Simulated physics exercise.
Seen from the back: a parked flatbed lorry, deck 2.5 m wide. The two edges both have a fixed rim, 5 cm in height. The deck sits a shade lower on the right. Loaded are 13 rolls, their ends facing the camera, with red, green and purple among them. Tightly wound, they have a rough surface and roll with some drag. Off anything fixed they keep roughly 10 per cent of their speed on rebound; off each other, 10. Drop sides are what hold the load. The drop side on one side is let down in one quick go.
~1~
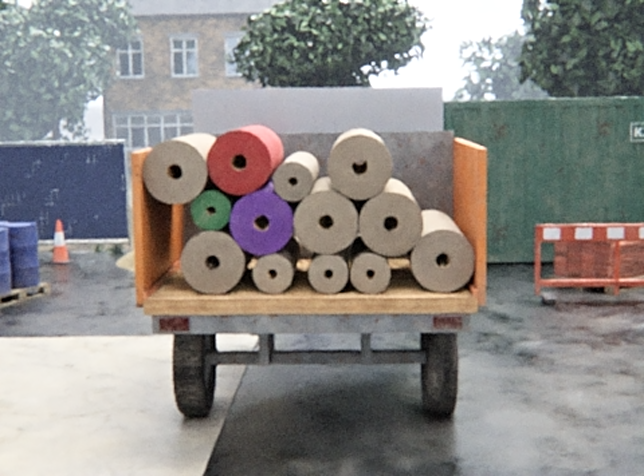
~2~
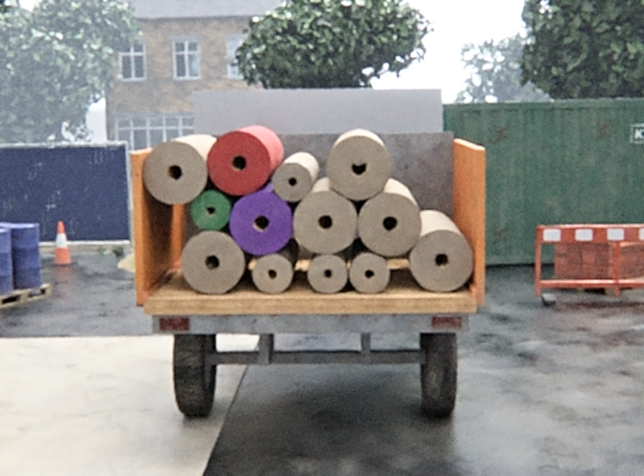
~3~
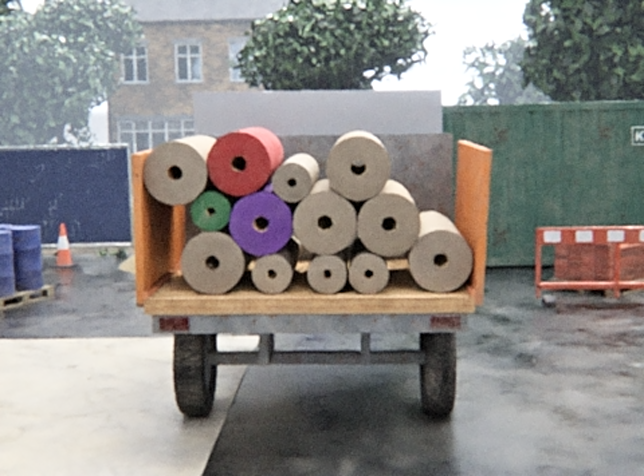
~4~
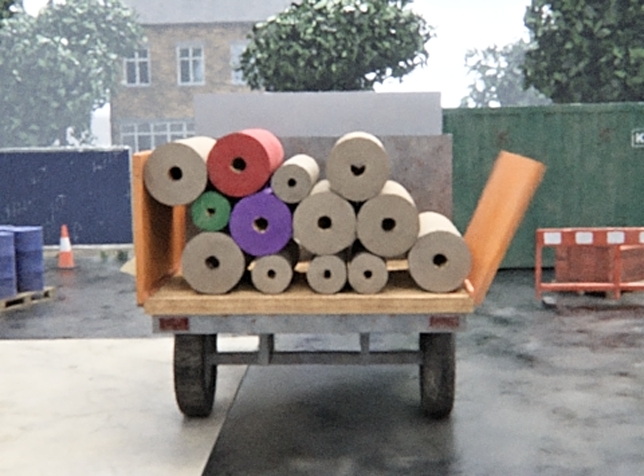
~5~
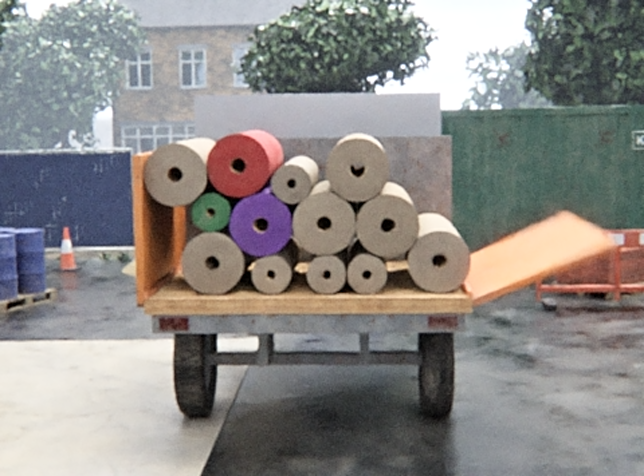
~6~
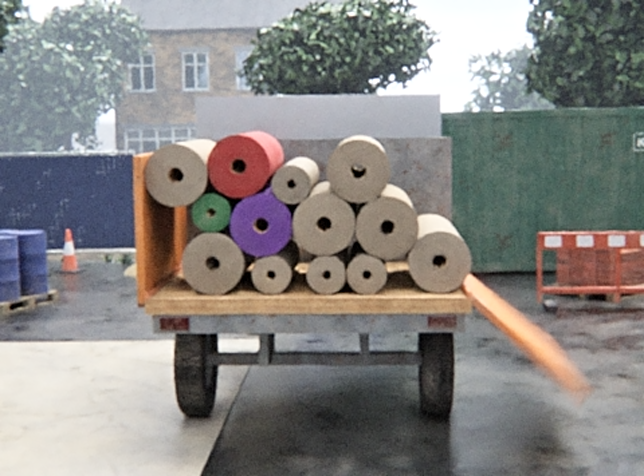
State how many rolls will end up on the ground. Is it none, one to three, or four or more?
It is none.
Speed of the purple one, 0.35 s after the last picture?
Speed approx. 0.0 m/s.
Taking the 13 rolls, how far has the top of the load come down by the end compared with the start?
Some 0 centimetres.
Then, 0.3 s after the last picture, red is up on others, 70 cm from the left edge; green is up on others, 50 cm from the left edge; purple is up on others, 90 cm from the left edge; 0 gone from the deck.
At rest (0.8 s after the last picture), red is up on others, 70 cm from the left edge; green is up on others, 50 cm from the left edge; purple is up on others, 90 cm from the left edge; 0 gone from the deck.
